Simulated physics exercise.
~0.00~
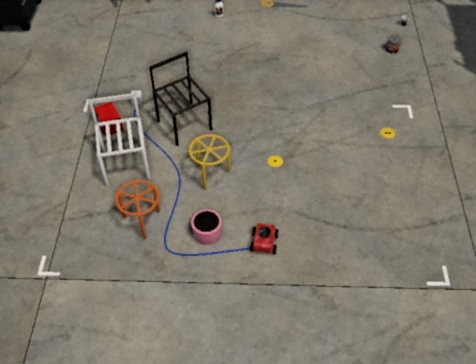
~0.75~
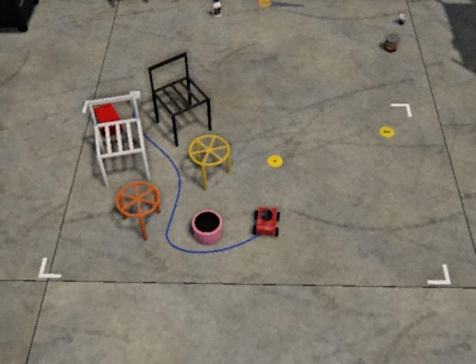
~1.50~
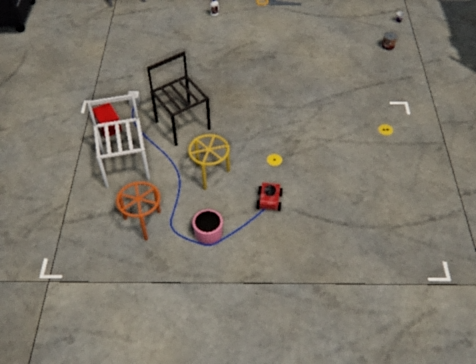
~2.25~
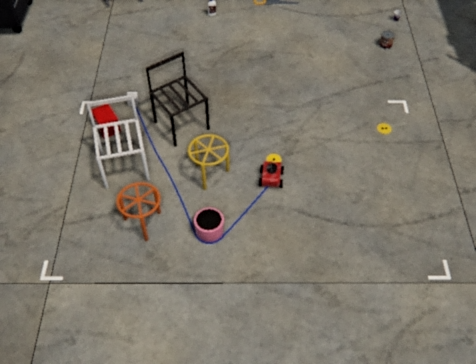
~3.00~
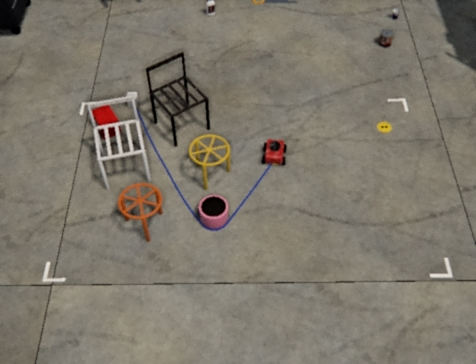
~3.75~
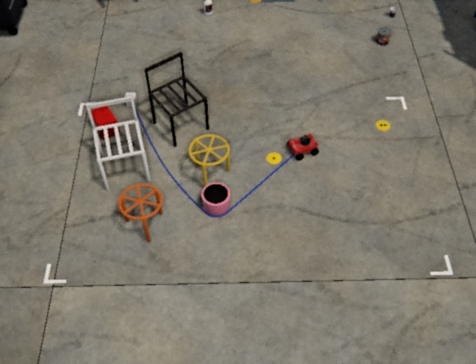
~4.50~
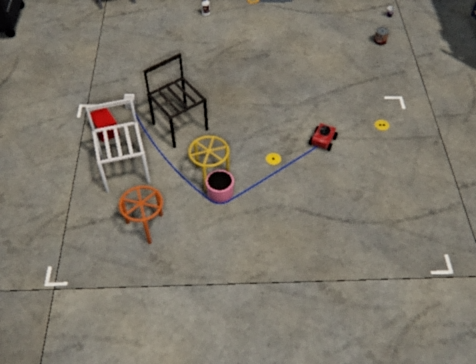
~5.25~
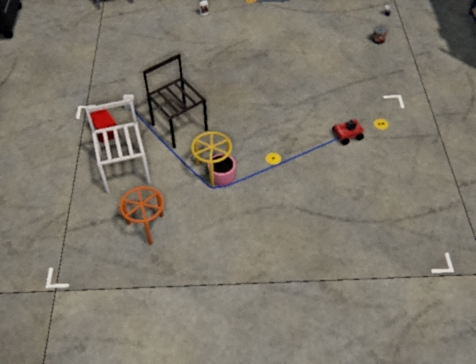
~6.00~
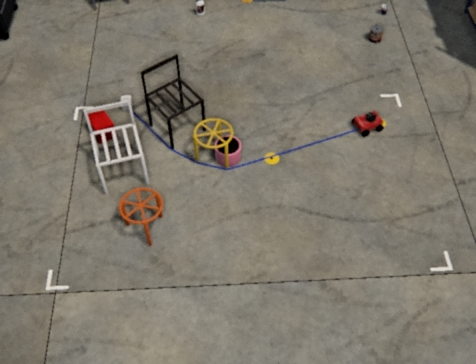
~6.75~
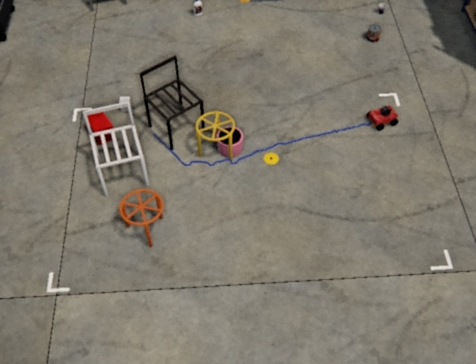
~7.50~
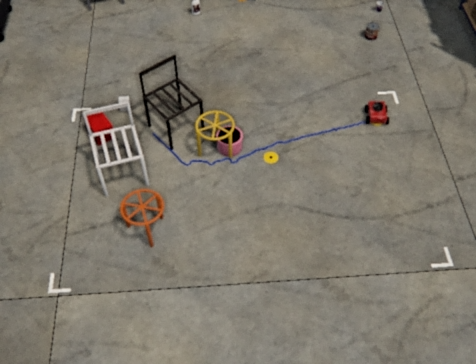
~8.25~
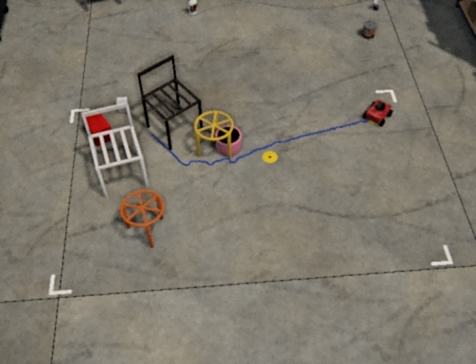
A small red cart trailing a blue cord drove up and then right past chairs and stools, the tightening cord dragging a pink pot up against a yellow stool and nudging it slightly, before the cord went slack and the cart stopped at upper right.
